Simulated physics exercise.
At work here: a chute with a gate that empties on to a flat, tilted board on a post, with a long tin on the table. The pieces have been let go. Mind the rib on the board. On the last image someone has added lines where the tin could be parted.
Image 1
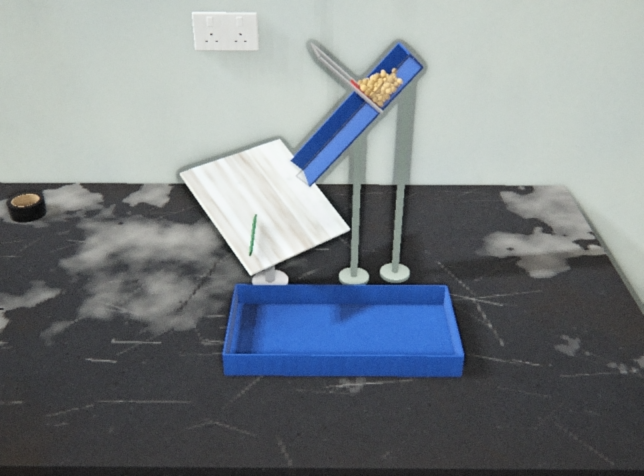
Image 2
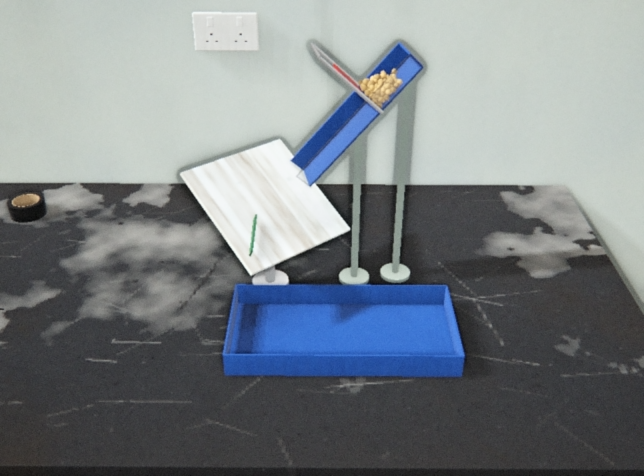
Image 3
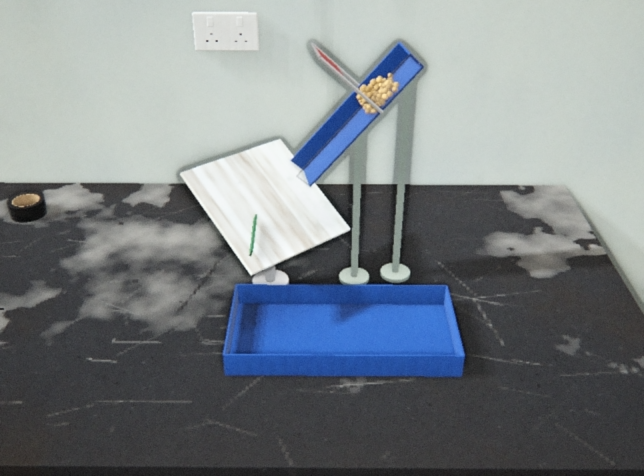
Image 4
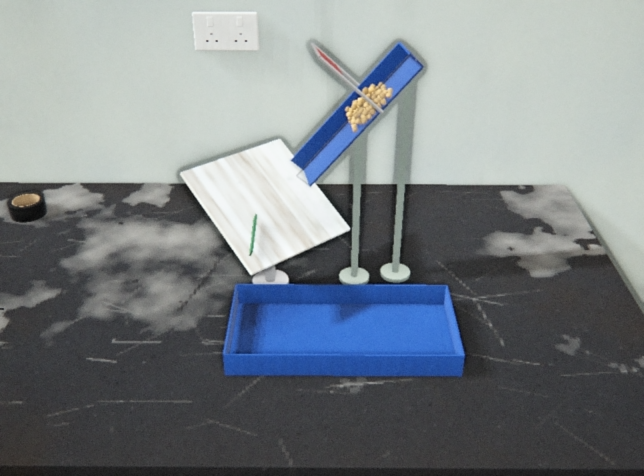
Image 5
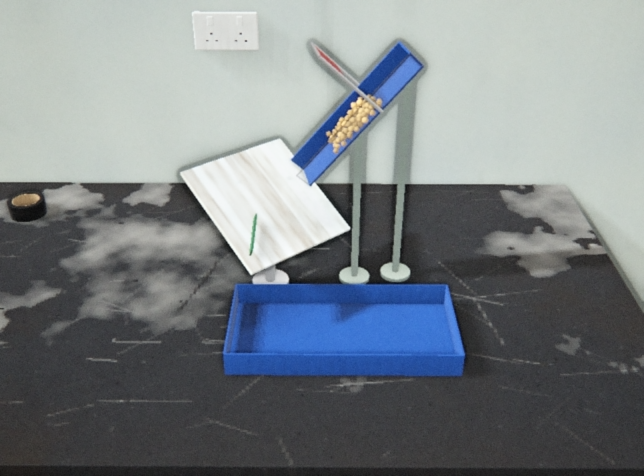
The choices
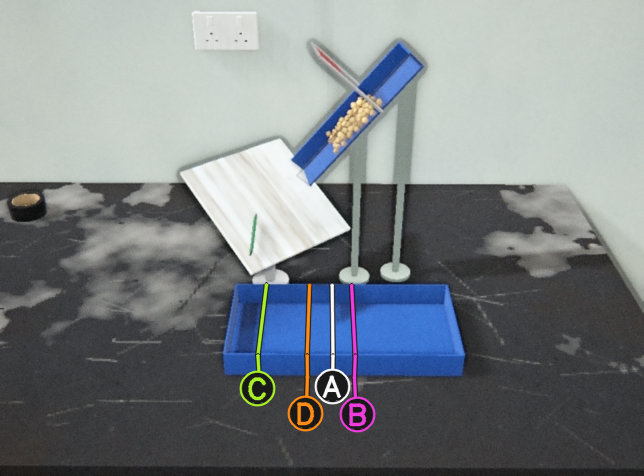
Dried chickpeas slide down a sloping blue chute toward a tilted pale board after release.
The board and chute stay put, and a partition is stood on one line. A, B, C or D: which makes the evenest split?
Use line D.
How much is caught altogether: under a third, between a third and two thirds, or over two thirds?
Over two thirds.
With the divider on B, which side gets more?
More lands on the left.
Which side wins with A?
The left side.
On the marked copy, line A crosses the front rim at (332, 355); line B crosses the front rim at (355, 355); line C crosses the front rim at (258, 354); line D crosses the front rim at (307, 354).
Choosing A, of what is caught, most on the left of the divider, a small part on the right.
Choosing B, of what is caught, nearly all on the left of the divider, a small part on the right.
Choosing C, of what is caught, a small part on the left of the divider, most on the right.
Choosing D, of what is caught, about half on the left of the divider, about half on the right.
